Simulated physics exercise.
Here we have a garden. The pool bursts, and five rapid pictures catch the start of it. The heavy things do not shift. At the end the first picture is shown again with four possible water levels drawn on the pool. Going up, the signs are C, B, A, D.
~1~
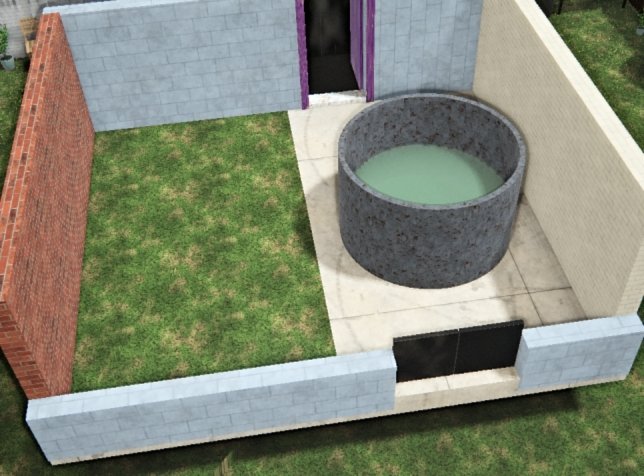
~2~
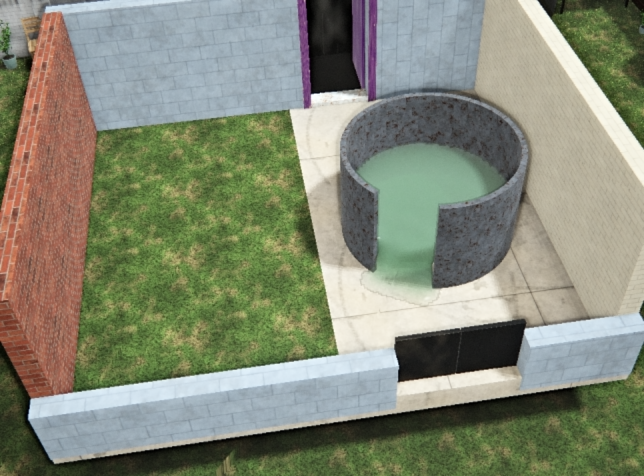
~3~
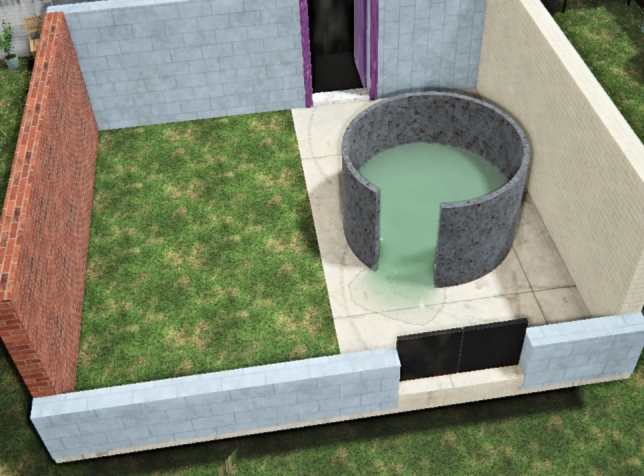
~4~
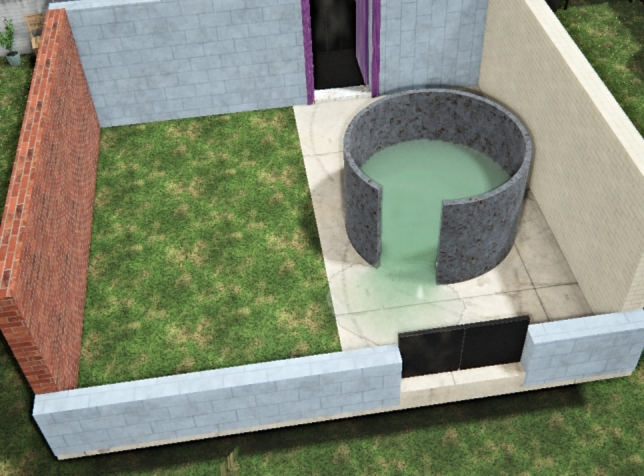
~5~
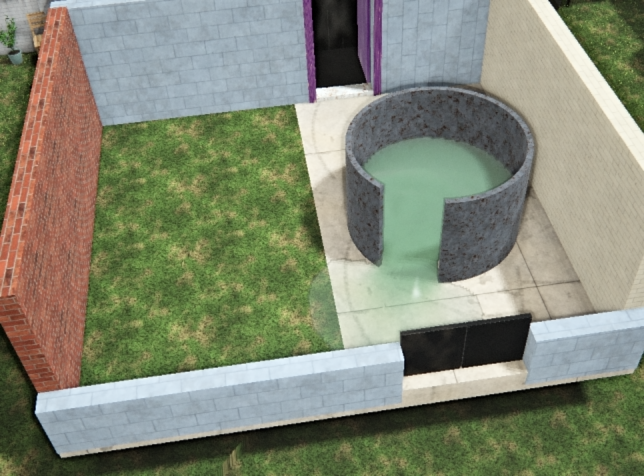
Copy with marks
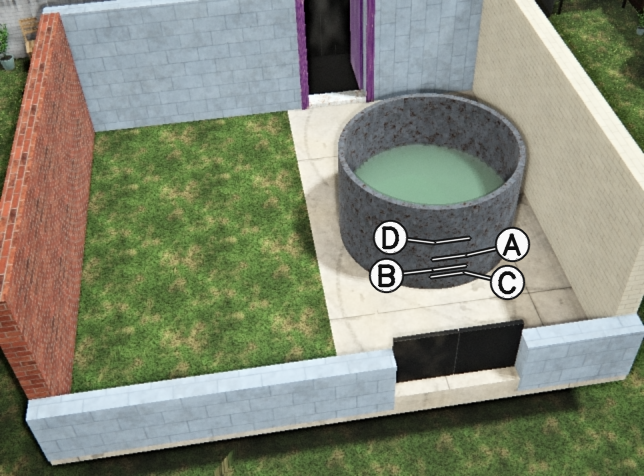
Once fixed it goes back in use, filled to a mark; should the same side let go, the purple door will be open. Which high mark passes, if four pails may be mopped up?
Level D.
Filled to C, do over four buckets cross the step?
No.
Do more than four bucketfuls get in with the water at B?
No.
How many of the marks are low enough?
All four.
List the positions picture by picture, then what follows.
In the first picture, water in the pool at rest, its middle at (427, 194); foot of the purple doorway at (338, 105); shut gate at (457, 336).
In the second picture, front seen at (367, 281), 1 % of the ground wet.
In the third picture, front seen at (356, 289), 2 % of the ground wet.
In the fourth picture, front seen at (350, 318), 5 % of the ground wet.
In the fifth picture, front seen at (321, 317), 8 % of the ground wet.
On the marked copy, A at (449, 257); B at (448, 267); C at (447, 274); D at (451, 240); from the bottom up C, B, A, D.
Choosing A, nothing gets over.
Choosing B, nothing gets over.
Choosing C, nothing gets over.
Choosing D, a bucket or two gets in.
